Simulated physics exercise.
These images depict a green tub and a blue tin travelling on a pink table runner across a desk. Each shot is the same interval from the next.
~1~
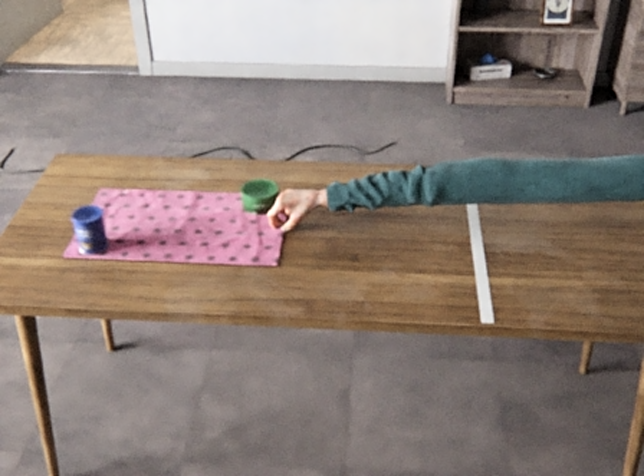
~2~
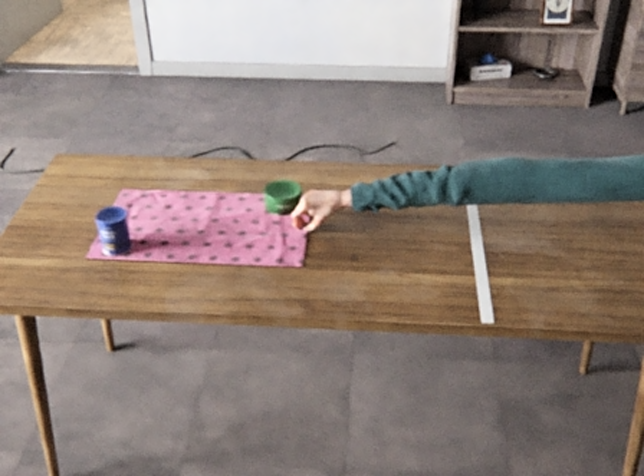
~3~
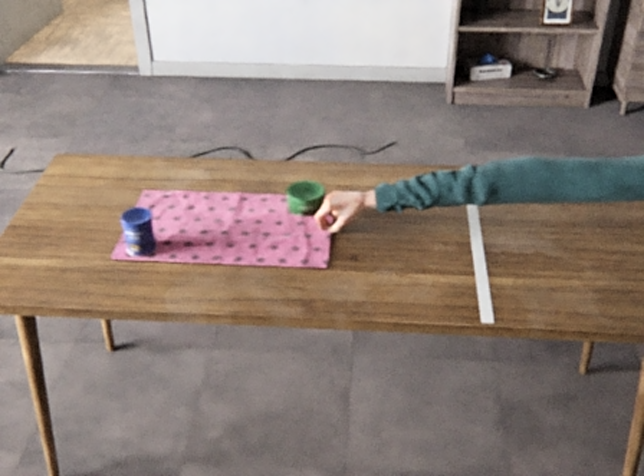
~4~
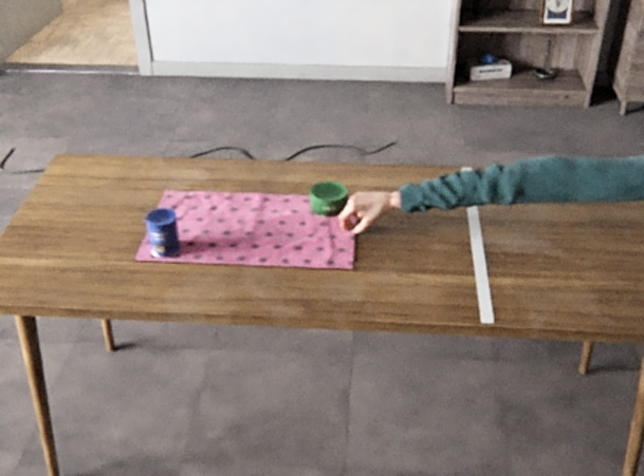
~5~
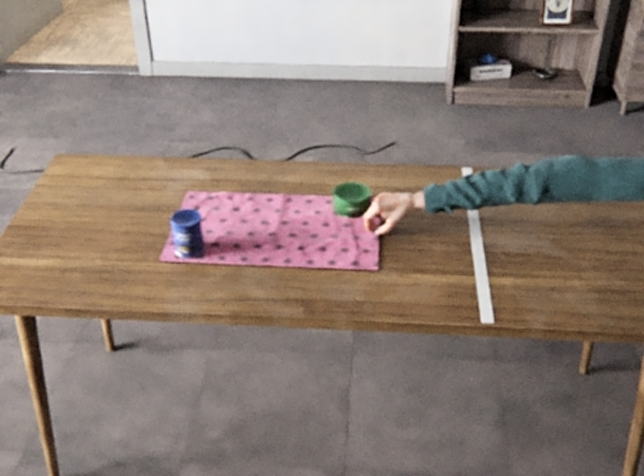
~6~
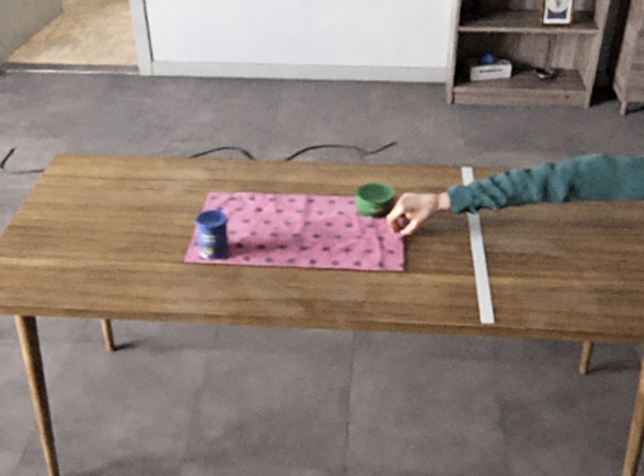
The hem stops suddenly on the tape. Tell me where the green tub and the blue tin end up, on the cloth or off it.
The green tub ends up off the cloth; the blue tin ends up on the cloth.
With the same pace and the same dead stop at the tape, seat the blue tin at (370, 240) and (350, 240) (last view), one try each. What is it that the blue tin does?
It slips off the end in the first try and slips off the end in the second.
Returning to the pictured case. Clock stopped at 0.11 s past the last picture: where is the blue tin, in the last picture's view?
Position at that moment: Near (268, 237).
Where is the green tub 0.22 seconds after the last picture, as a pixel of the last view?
Approx. position: (472, 204).
Then, 0.11 s on from there, hem short of the tape; green tub on the cloth near (426, 203); blue tin on the cloth near (268, 237).
Then, 0.22 s on from there, hem at the tape; green tub ahead of the hem near (472, 204); blue tin on the cloth near (317, 239).
In the end, hem at the tape; green tub ahead of the hem near (513, 207); blue tin on the cloth near (350, 240). The green tub slides clear of the cloth and the blue tin keeps its seat.
